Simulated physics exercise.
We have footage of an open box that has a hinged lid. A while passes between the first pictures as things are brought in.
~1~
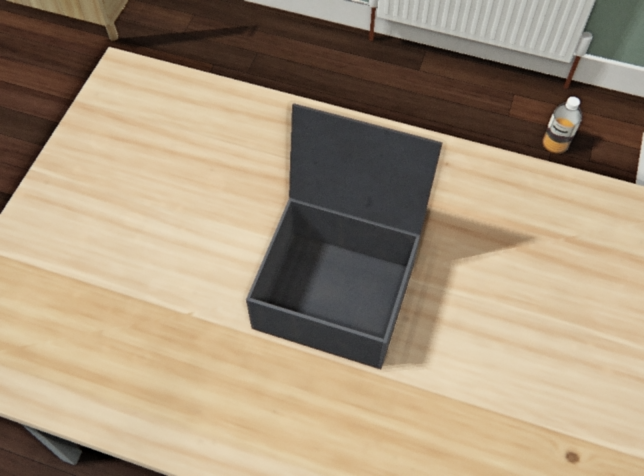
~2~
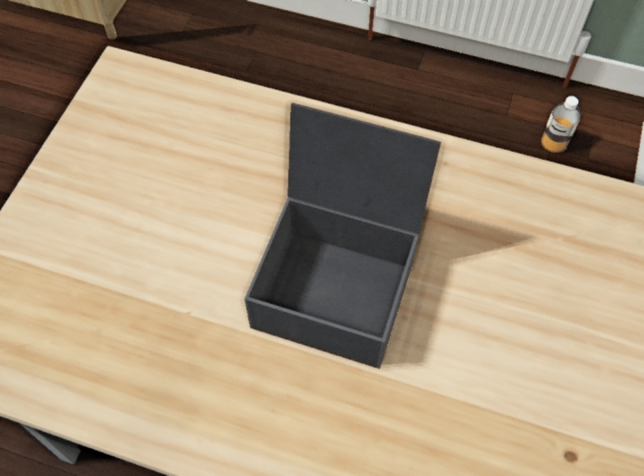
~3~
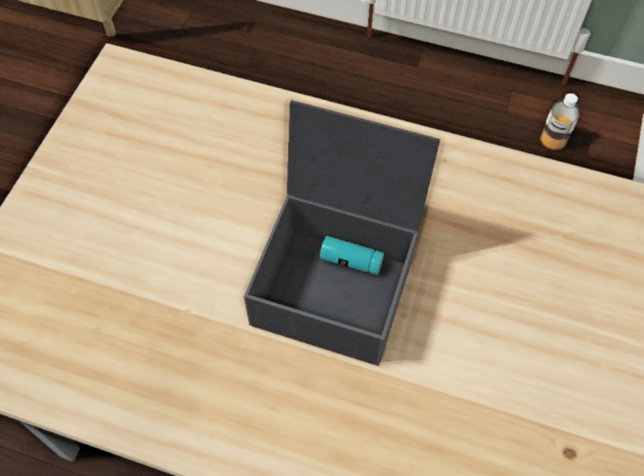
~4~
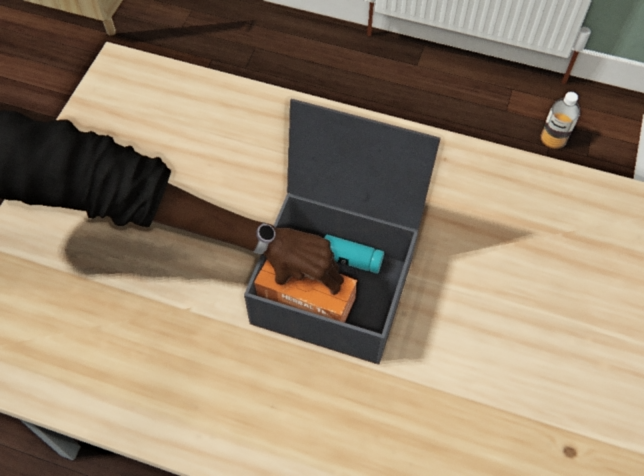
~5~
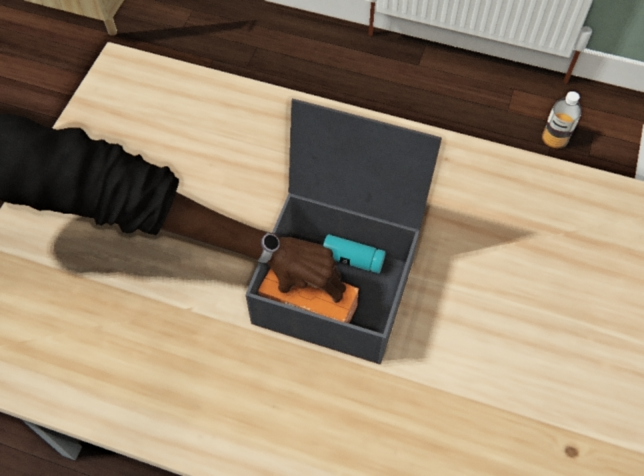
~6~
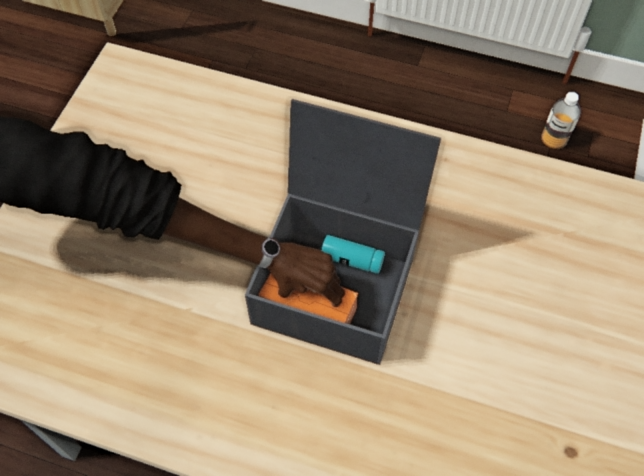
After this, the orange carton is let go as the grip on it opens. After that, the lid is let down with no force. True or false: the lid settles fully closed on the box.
True.
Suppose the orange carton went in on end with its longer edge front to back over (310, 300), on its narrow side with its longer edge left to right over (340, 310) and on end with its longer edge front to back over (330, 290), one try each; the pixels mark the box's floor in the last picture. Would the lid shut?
On the first go the lid is stopped short, on the second it comes to rest closed, on the third it is stopped short.
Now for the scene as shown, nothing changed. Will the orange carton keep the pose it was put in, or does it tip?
Once everything settles, it keeps its original angle.
Then, 1.40 s on from there, lid 81° above the rim.
Then, 1.80 s on from there, lid 37° above the rim.
Then, 2.00 s on from there, lid shut.
In the end, lid shut; both unmoved. At the end, from the last picture's camera, orange carton near (309, 304).
